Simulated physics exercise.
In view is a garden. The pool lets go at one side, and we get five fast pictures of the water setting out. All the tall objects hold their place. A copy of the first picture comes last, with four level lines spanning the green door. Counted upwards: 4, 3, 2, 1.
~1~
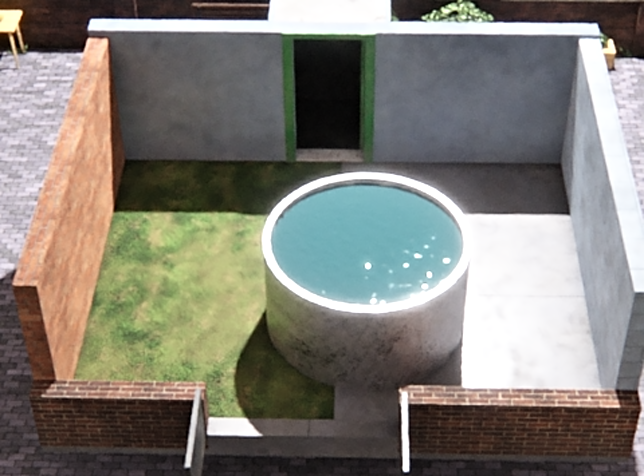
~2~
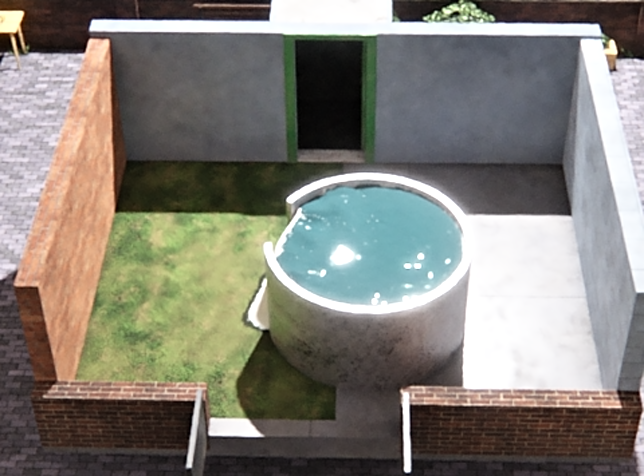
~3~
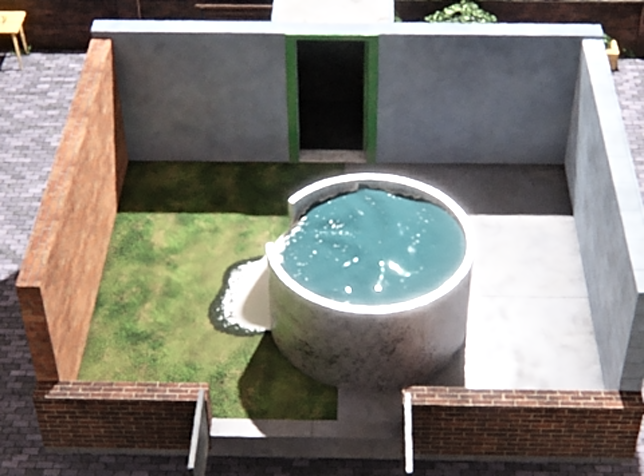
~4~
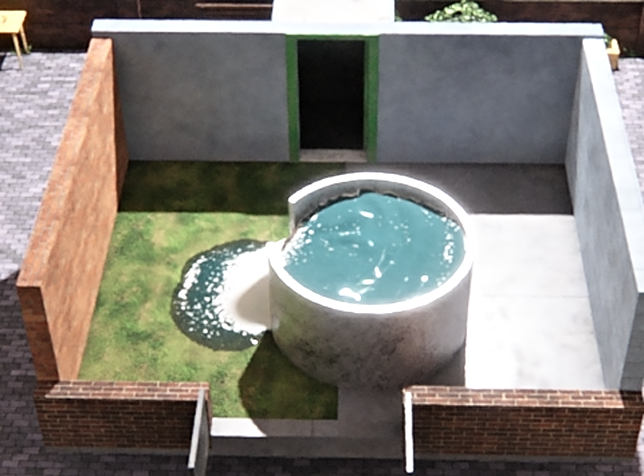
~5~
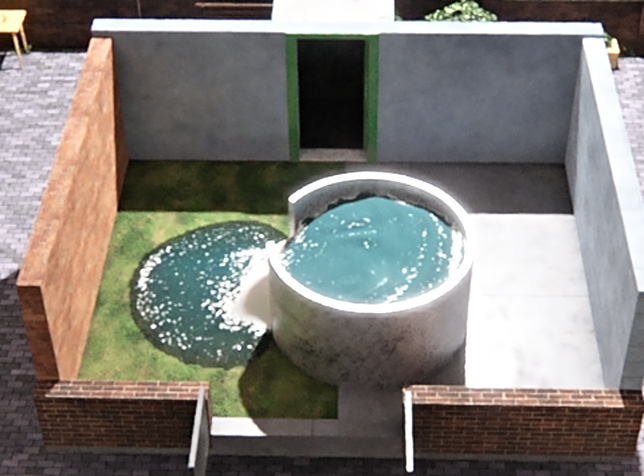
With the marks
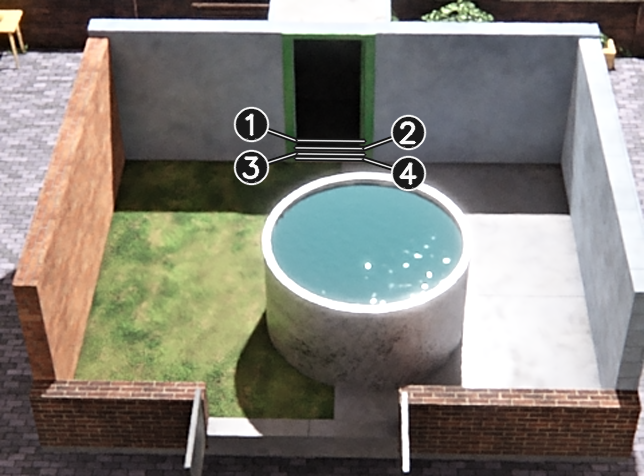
A round pool in a walled garden breaching on its left side, water pouring out and spreading in a widening patch across the grass.
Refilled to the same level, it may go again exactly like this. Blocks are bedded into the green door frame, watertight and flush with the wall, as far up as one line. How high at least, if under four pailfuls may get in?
The limit is 3.
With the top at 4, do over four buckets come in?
Yes, that goes wrong.
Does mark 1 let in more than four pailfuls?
No, not at all.
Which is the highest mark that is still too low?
Here it is mark 4.
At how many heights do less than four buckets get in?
Three of them.
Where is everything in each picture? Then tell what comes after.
The first picture shows water in the pool at rest, its middle at (367, 244); foot of the green doorway at (330, 161); open gate at (302, 381).
The second picture shows front seen at (261, 312), 1 % of the ground wet.
The third picture shows front seen at (217, 317), 4 % of the ground wet.
The fourth picture shows front seen at (195, 260), 8 % of the ground wet.
The fifth picture shows front seen at (151, 256), 15 % of the ground wet.
On the marked copy, 1 at (329, 140); 2 at (329, 148); 3 at (329, 154); 4 at (330, 158); from the bottom up 4, 3, 2, 1.
Choosing 1, nothing gets over.
Choosing 2, nothing gets over.
Choosing 3, a splash gets over, under a bucket.
Choosing 4, about 9 bucketfuls get in.
